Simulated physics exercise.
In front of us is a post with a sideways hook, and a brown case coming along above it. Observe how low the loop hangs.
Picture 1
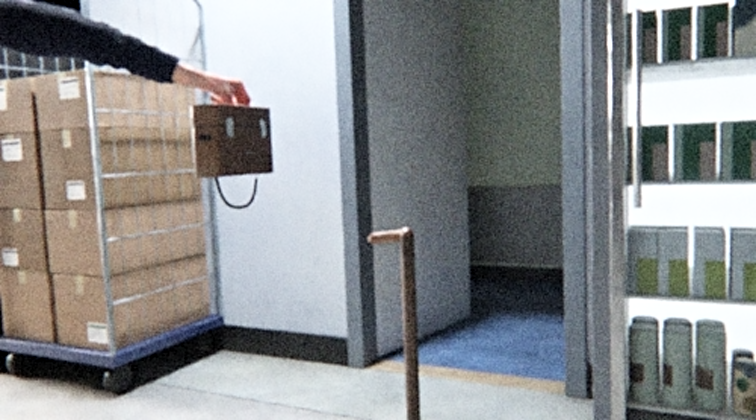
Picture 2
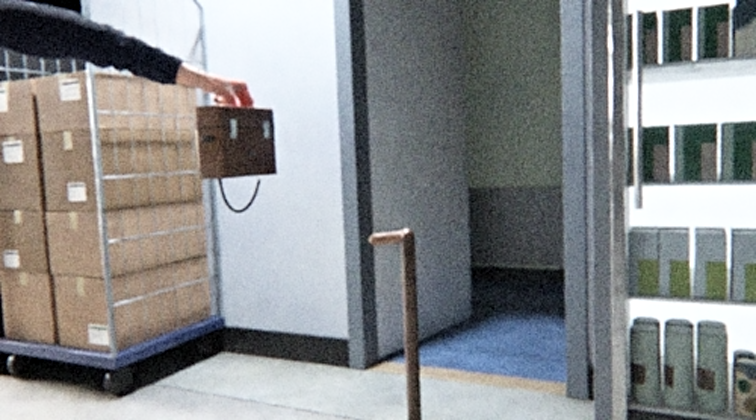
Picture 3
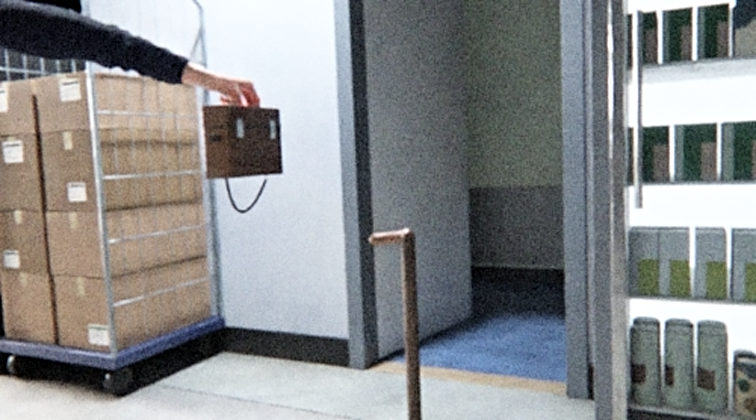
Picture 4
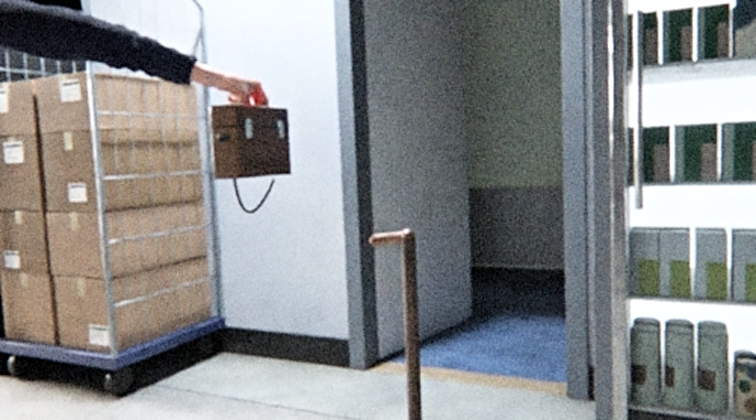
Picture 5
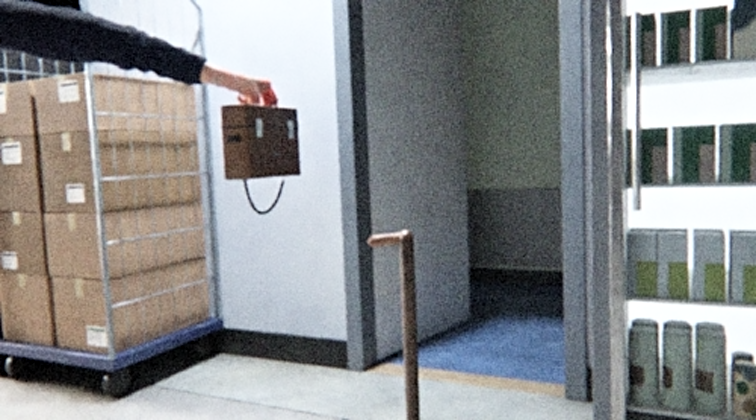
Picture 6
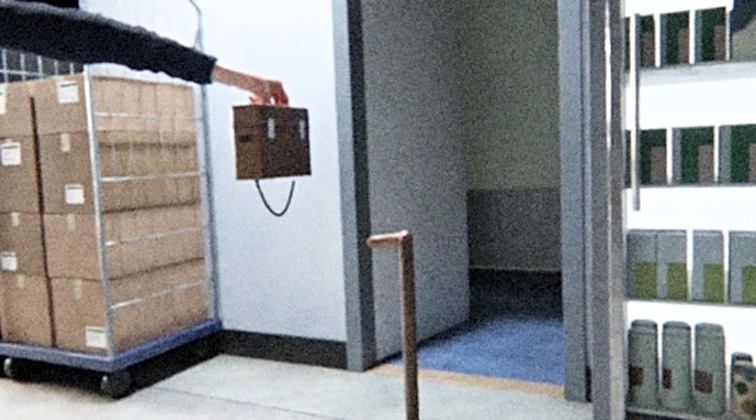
A hand carries a brown case with a dangling loop slowly rightward past stacked boxes on a trolley, above a hooked post.
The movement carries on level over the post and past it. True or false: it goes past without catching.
True.
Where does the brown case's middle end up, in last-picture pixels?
It finishes at (567, 126).
Then, 0.44 s after the last picture, case nearing the post near (329, 140).
Then, 1.10 s after the last picture, case over the post near (421, 134).
Then, 1.80 s after the last picture, case past the post near (536, 128).
At rest, case past the post near (567, 126). The brown case goes by freely.
